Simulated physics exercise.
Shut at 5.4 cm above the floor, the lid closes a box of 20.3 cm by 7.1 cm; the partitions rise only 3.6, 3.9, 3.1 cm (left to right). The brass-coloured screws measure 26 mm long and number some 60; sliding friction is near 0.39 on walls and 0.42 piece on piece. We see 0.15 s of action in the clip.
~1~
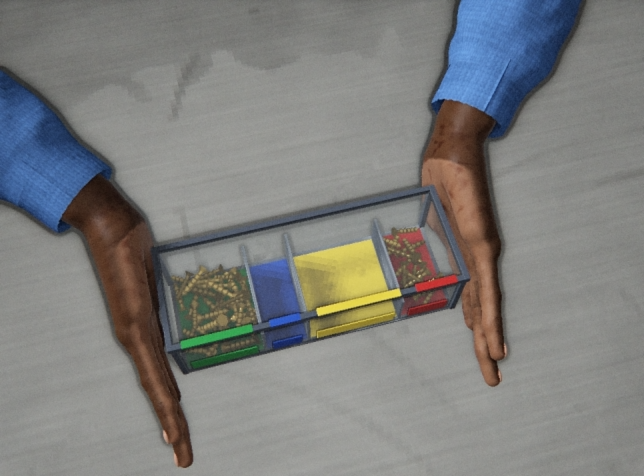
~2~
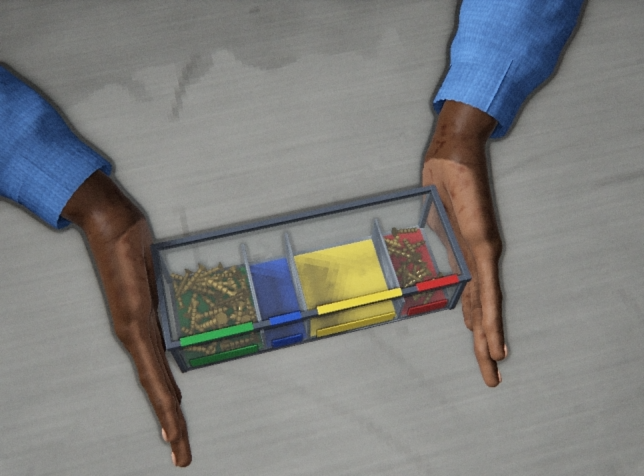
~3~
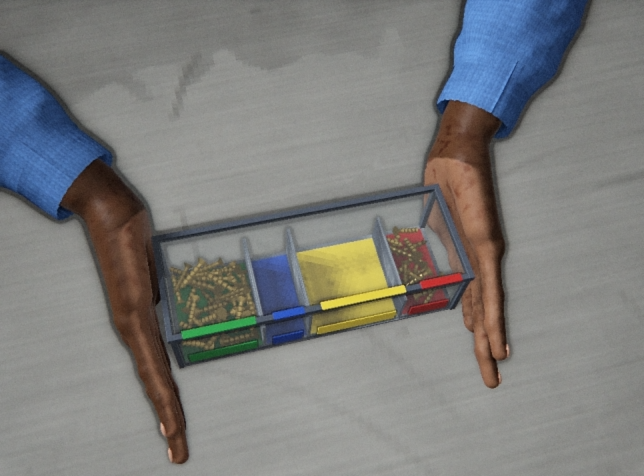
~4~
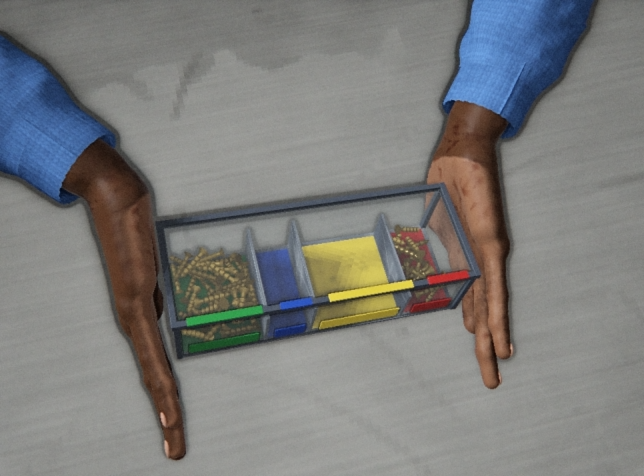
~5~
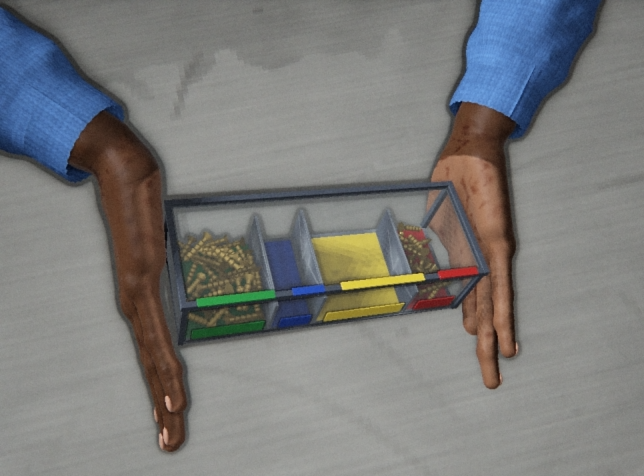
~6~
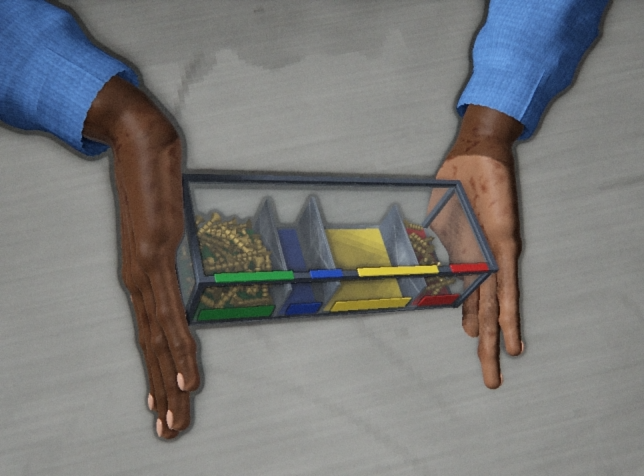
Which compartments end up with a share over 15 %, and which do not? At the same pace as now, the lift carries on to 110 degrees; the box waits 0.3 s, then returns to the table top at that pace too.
Red compartment over, blue compartment not over, green compartment over, yellow compartment not over.
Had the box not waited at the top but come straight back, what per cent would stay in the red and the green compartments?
In per cent: Red 45; green 45.
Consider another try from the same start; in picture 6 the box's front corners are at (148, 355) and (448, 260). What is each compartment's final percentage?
Per cent at the end: Red 0; blue 5; green 95; yellow 0.
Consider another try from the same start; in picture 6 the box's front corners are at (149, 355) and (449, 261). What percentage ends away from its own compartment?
Then around 30 percent would end up out of place.
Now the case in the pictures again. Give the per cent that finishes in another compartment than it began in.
Roughly 20 %.
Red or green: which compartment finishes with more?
Result: Green has more.
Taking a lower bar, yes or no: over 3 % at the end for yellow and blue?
Yellow: False, blue: True.
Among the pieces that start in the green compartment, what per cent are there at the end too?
Around 70 %.
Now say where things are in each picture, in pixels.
The first frame shows box tilt 0 degrees, front corners at (173, 346) and (463, 276); red 30 %, green 70 %.
The second frame shows box tilt 1 degrees, front corners at (172, 344) and (464, 276).
The third frame shows box tilt 4 degrees, front corners at (173, 336) and (467, 275), lowest corner right back.
The fourth frame shows box tilt 8 degrees, front corners at (177, 323) and (473, 273), lowest corner right back.
The fifth frame shows box tilt 14 degrees, front corners at (187, 304) and (481, 270), lowest corner right back.
The sixth frame shows box tilt 21 degrees, front corners at (204, 279) and (491, 267), lowest corner right back; red 30 %, green 70 %.
Then, 0.61 s after the last picture, tilt 110 degrees; red 35 %, blue 5 %, green 60 %, yellow 5 %.
Then, 1.02 s after the last picture, tilt 64 degrees; red 40 %, blue 5 %, green 60 %.
Then, 1.51 s after the last picture, tilt 0 degrees; red 40 %, blue 10 %, green 50 %.
In the end, red 40 %, blue 10 %, green 50 %, yellow 0 %.
